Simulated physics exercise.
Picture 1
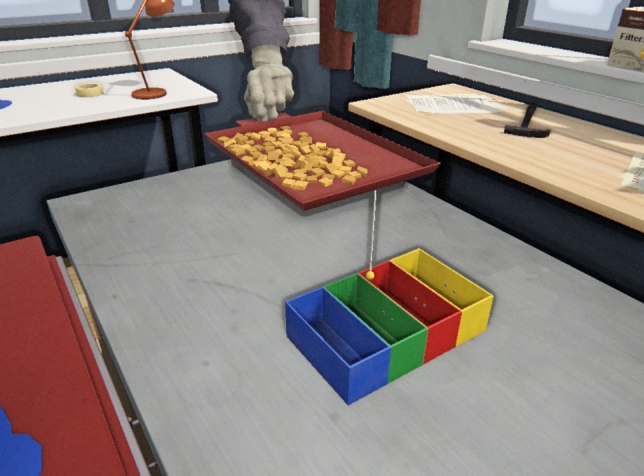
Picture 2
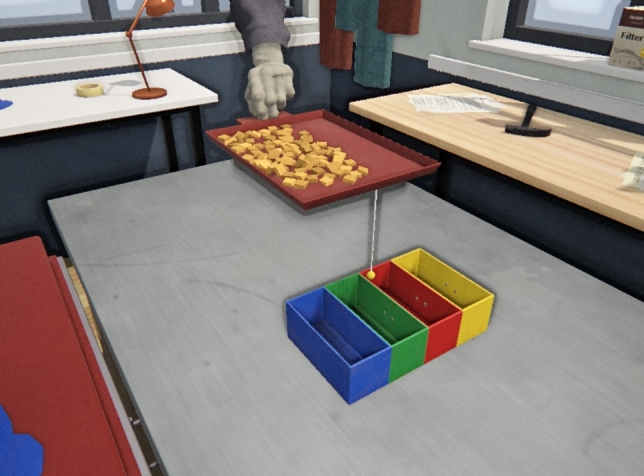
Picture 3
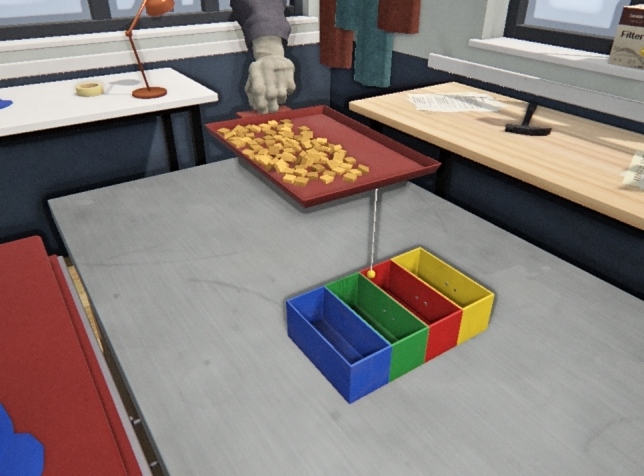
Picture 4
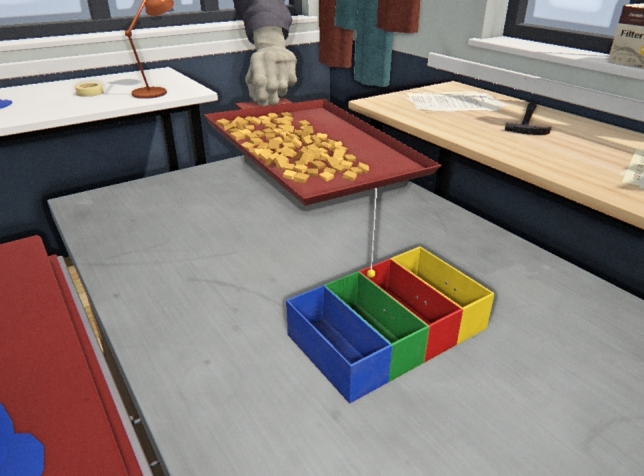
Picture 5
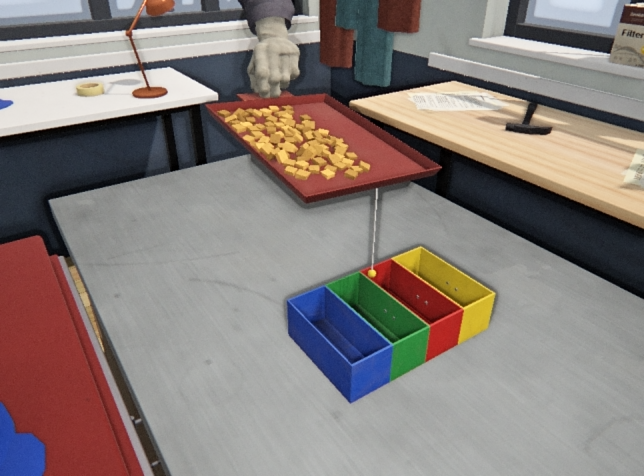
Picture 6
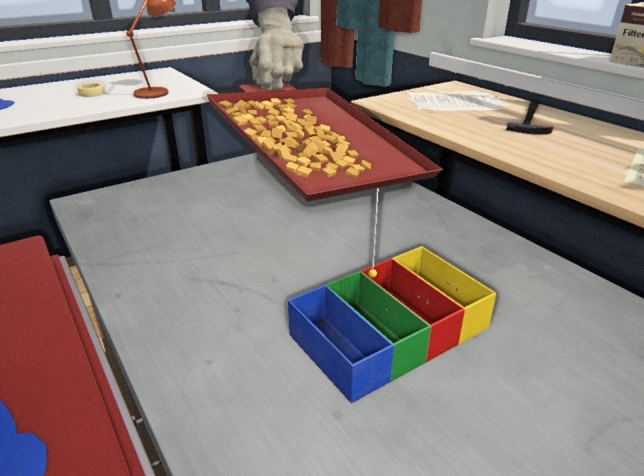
The clip opens on a red tray of loose golden cereal pieces, held level by a gloved hand above blue, green, red and yellow compartments on a grey table. The hand then slowly raises the tray's far end, tilting it slightly, while the bead hanging beneath barely moves.
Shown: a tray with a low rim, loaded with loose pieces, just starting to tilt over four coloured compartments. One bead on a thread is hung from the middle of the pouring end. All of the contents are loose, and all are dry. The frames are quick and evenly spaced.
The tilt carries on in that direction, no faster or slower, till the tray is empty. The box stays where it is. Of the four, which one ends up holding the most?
The yellow one.
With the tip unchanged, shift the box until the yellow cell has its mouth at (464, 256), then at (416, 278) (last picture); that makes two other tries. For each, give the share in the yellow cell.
First position: Some 10 %; second position: Some 40 %.
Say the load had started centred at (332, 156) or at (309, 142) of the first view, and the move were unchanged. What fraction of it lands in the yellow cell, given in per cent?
In order, about 70 and 60 in a hundred.
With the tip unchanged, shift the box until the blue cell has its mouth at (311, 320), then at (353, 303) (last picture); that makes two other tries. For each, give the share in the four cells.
Estimate: 60 % first, 100 % second.
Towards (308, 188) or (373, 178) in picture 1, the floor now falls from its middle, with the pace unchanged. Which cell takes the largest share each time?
First aim: That blue cell. Second aim: That yellow cell.
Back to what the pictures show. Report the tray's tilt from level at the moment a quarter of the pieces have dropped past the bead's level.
The tilt then is about 60°.
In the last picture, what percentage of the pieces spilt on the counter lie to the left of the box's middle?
Roughly 0 percent.
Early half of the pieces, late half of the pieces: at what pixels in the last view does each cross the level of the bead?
About (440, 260), and after that about (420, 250).
Soon after the last picture, tray tipped steeply; about two thirds on the tray; a small part in the yellow cell; a stray few in the red cell; about a quarter falling or outside the box.
A little later, tray tipped right over; a stray few on the tray; about two thirds in the yellow cell; a small part in the red cell; a stray few in the green cell; about a quarter falling or outside the box.
Later still, tray tipped past a quarter turn; most in the yellow cell; a small part in the red cell; a stray few in the green cell; a small part falling or outside the box.
At rest, tray tipped past a quarter turn; most in the yellow cell; a small part in the red cell; a stray few in the green cell; none in the blue cell; a small part outside the box.
